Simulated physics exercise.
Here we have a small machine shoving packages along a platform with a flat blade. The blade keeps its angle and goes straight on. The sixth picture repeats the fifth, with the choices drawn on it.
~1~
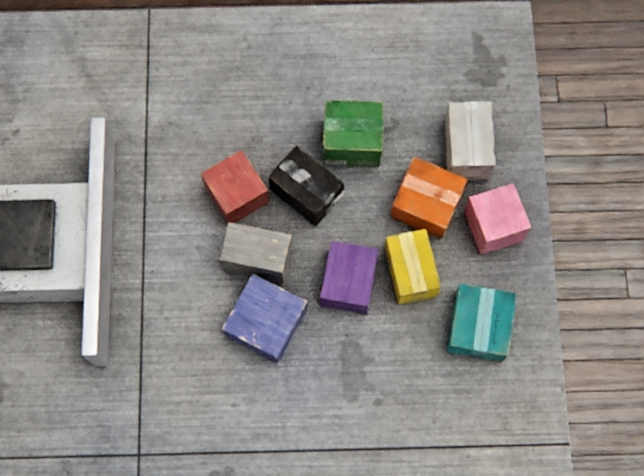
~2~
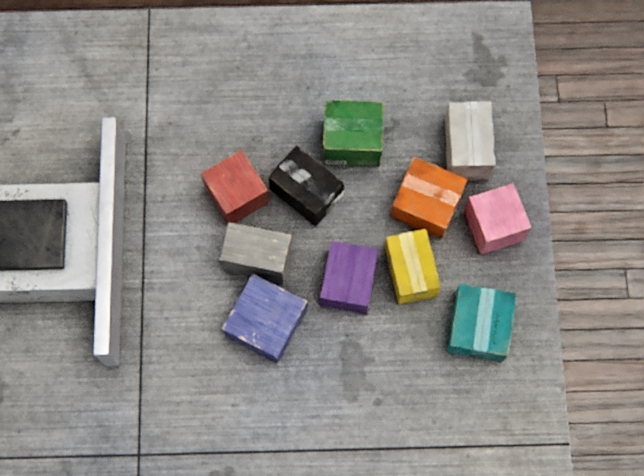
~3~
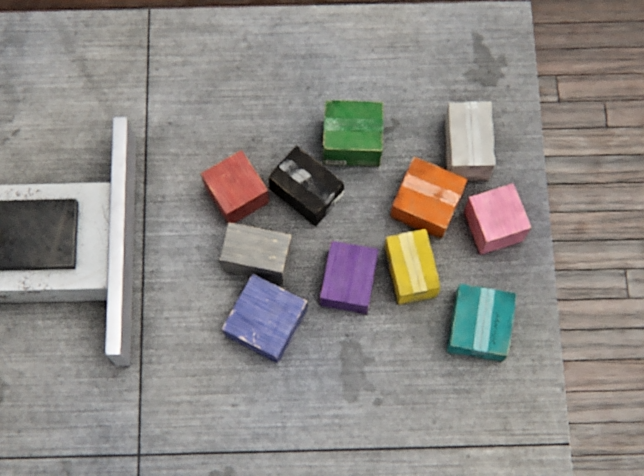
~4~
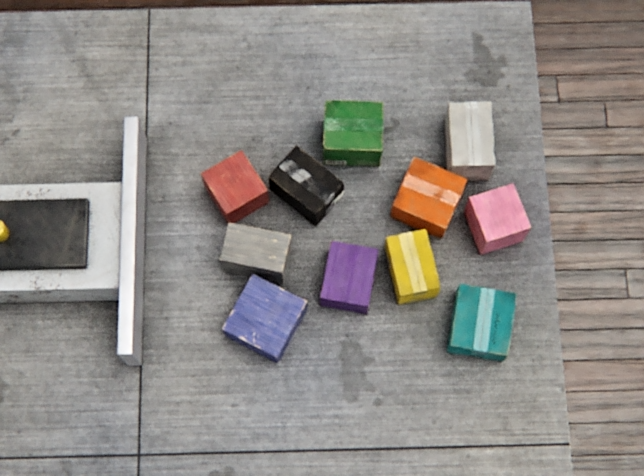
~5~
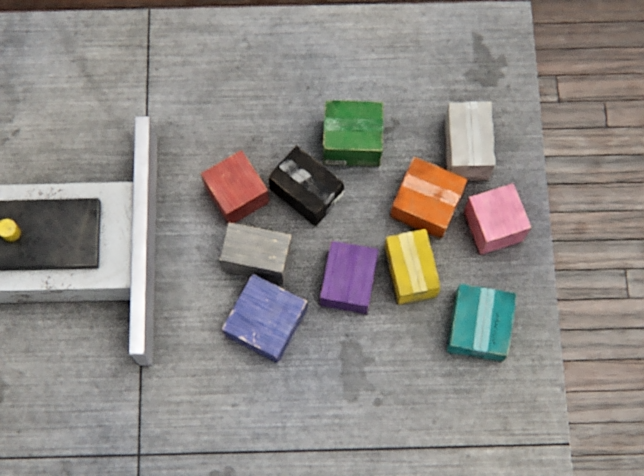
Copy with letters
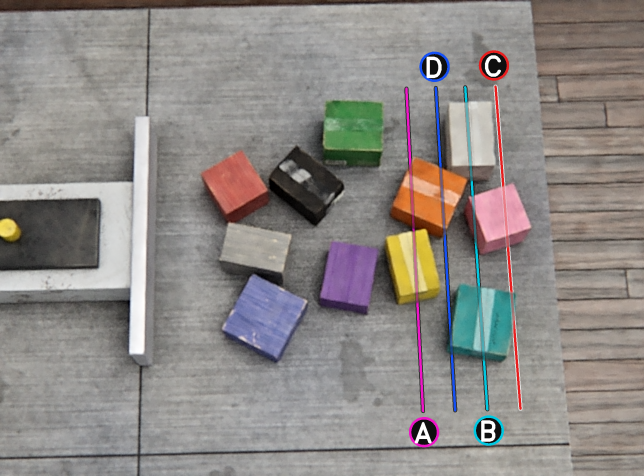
A small machine with a flat upright blade sits at the left of a grey platform, seen from above, with wooden planks along the right side. Ahead of it lie scattered boxes: red, black, grey and blue nearer, green, purple, yellow and orange beyond, and white, pink and teal farthest right. The machine slides slowly rightward without touching them, its yellow knob coming into view, while the boxes and camera stay still.
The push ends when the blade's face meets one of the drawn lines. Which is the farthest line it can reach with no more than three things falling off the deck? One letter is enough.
It can go as far as D.
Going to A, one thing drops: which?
The pink crate goes over.
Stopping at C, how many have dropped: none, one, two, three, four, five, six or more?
By then, six or more.
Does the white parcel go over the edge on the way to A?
No.
On the marked copy, A at (414, 243); B at (476, 241); C at (507, 240); D at (445, 242).
With D. Early on, robot (167, 231); green box (364, 130); blue crate (293, 312).
Further on, robot (278, 228); pink crate (558, 210); turquoise box (509, 331).
At the end, robot (362, 226); pink crate over the edge; yellow box over the edge; three fallen.
As for the rest, A is within the limit but short; B drops six; C drops six.
